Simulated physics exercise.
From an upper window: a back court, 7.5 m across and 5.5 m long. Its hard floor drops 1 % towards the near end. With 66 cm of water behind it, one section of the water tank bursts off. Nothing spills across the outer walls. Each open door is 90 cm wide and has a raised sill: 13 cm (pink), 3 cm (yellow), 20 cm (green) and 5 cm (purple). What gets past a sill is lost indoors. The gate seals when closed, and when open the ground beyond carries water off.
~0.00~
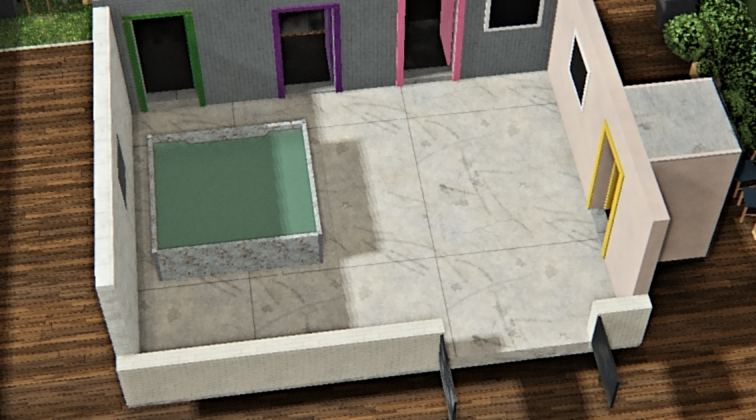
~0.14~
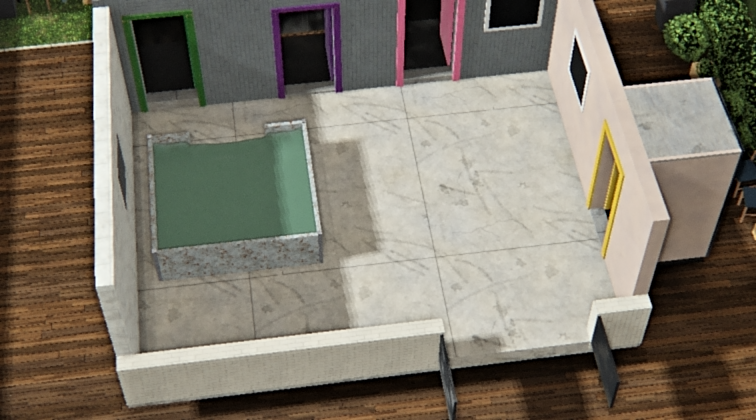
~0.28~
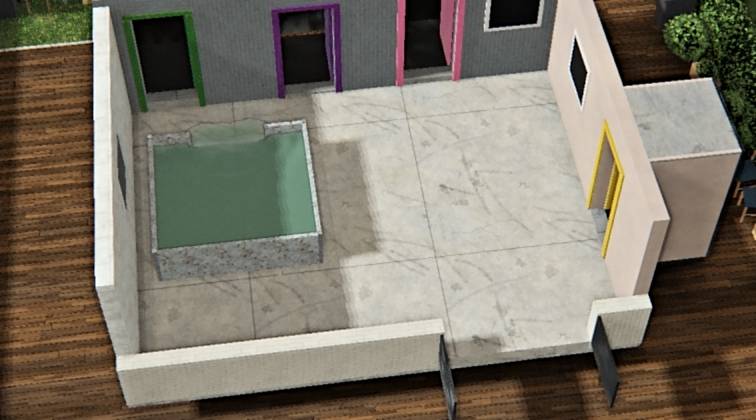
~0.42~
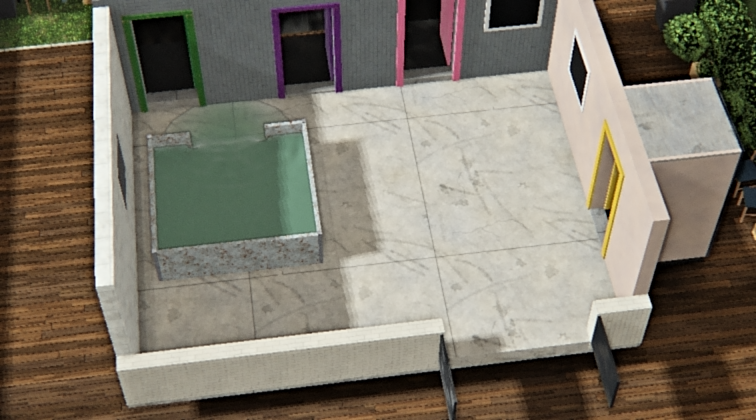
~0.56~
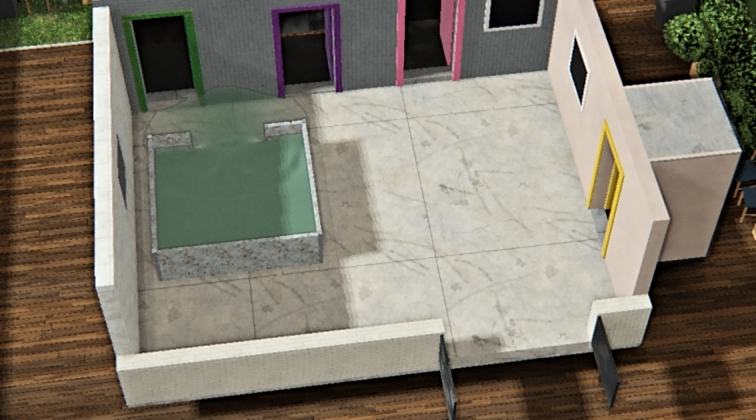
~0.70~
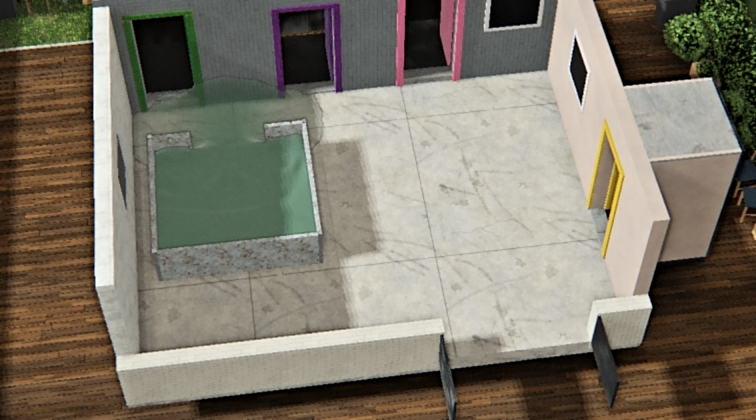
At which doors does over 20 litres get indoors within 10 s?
Within that time: At the pink door it stays under the limit; at the yellow door it goes over the limit; at the green door it goes over the limit; at the purple door it passes the limit.
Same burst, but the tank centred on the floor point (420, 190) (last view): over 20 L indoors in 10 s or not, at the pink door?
Then: Pink above.
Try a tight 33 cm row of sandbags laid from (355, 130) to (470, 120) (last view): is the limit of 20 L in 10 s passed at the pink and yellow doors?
Against that limit: Pink not over, yellow below.
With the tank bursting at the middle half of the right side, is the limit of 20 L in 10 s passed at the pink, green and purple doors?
Against that limit: Pink not over, green below, purple not over.
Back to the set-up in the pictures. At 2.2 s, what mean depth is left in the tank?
About 41 cm.
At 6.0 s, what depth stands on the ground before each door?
Depths in cm: Pink 4, yellow 6, green 20, purple 10.
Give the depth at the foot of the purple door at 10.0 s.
Some 7.0 cm.
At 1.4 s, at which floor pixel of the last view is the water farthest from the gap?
At about (397, 87).
After 1.4 s water covers 15 % of the floor and is deepest (52 cm) near (133, 114); pink door not reached, yellow door not reached, green door 34 cm at the sill, 22 L in, purple door 15 cm at the sill, 9 L in.
After 2.2 s water covers 30 % of the floor and is deepest (48 cm) near (143, 113); pink door 5 cm at the sill, 0 L in, yellow door not reached, green door 38 cm at the sill, 80 L in, purple door 15 cm at the sill, 43 L in.
After 3.5 s water covers 55 % of the floor and is deepest (33 cm) near (133, 114); pink door 5 cm at the sill, 0 L in, yellow door not reached, green door 28 cm at the sill, 147 L in, purple door 12 cm at the sill, 89 L in.
After 6.0 s water covers 90 % of the floor and is deepest (23 cm) near (143, 113); pink door 4 cm at the sill, 0 L in, yellow door 6 cm at the sill, 13 L in, green door 20 cm at the sill, 174 L in, purple door 10 cm at the sill, 144 L in.
After 10.0 s water covers 95 % of the floor and is deepest (14 cm) near (621, 324); pink door 3 cm at the sill, 0 L in, yellow door 6 cm at the sill, 36 L in, green door 12 cm at the sill, 175 L in, purple door 7 cm at the sill, 178 L in.
